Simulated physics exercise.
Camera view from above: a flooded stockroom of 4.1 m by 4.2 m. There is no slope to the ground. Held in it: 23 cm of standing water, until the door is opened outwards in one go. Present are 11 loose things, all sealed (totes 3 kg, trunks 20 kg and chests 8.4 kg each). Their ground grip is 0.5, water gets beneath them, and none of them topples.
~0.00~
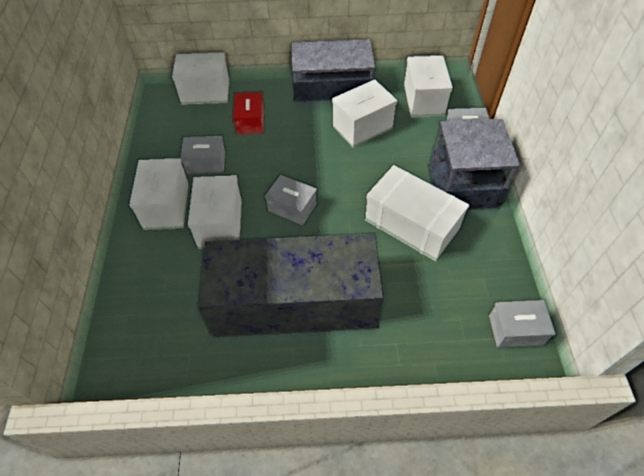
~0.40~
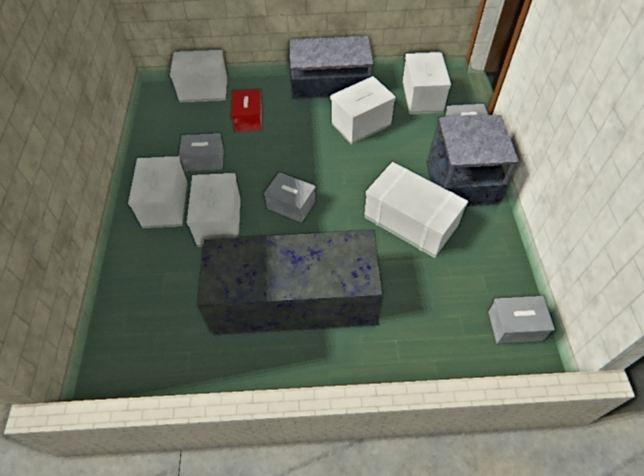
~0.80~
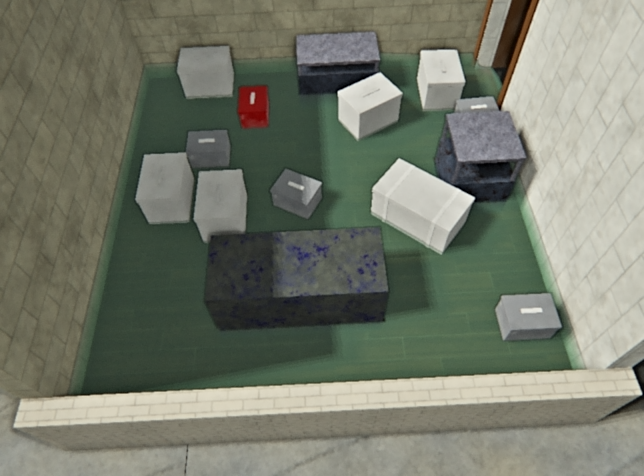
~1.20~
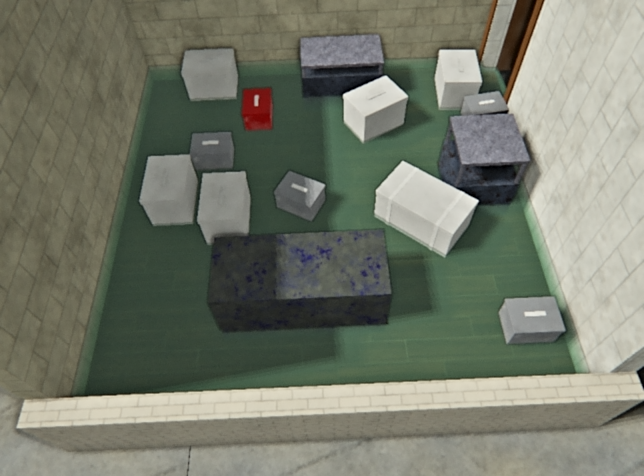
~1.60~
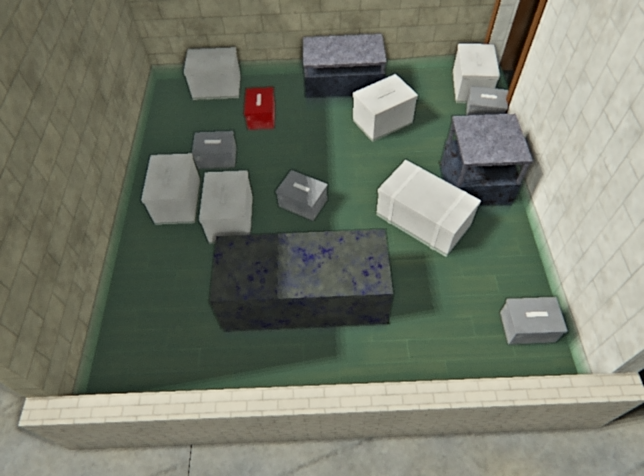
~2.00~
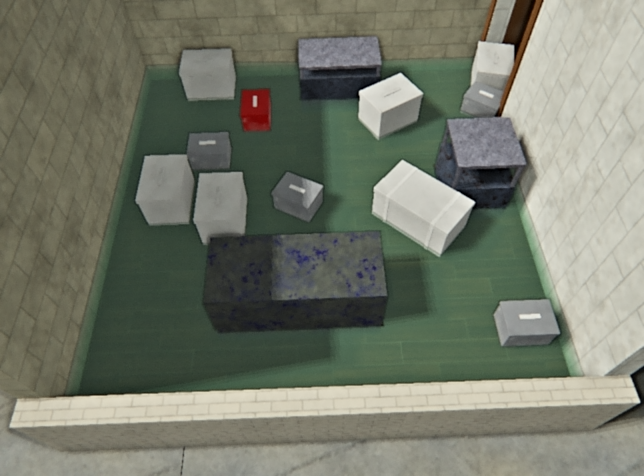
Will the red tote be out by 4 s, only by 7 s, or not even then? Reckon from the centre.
Watch it linger past the later limit, maybe forever.
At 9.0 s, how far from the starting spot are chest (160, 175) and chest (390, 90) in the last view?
Log: Item 1 at 40 cm, item 2 washed out.
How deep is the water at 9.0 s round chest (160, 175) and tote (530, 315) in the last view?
Close to 17 and 17 centimetres.
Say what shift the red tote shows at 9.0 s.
Shift by then: About 100 cm.
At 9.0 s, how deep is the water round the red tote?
Roughly 16 cm deep.
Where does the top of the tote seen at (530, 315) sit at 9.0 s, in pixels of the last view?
(525, 280), give or take.
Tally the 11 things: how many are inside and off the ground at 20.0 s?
At that instant the tally stands at 5.
After 4.0 s the red tote is near (287, 101), 0.4 m from its start, afloat; 2 of 11 are out; 9 afloat.
After 9.0 s the red tote is near (352, 97), 1.1 m from its start, afloat; 3 of 11 are out; 8 afloat.
After 16.0 s the red tote has gone out (at 13.6 s); 6 of 11 are out; 5 afloat.
After 20.0 s the red tote has gone out (at 13.6 s); 6 of 11 are out; 5 afloat.
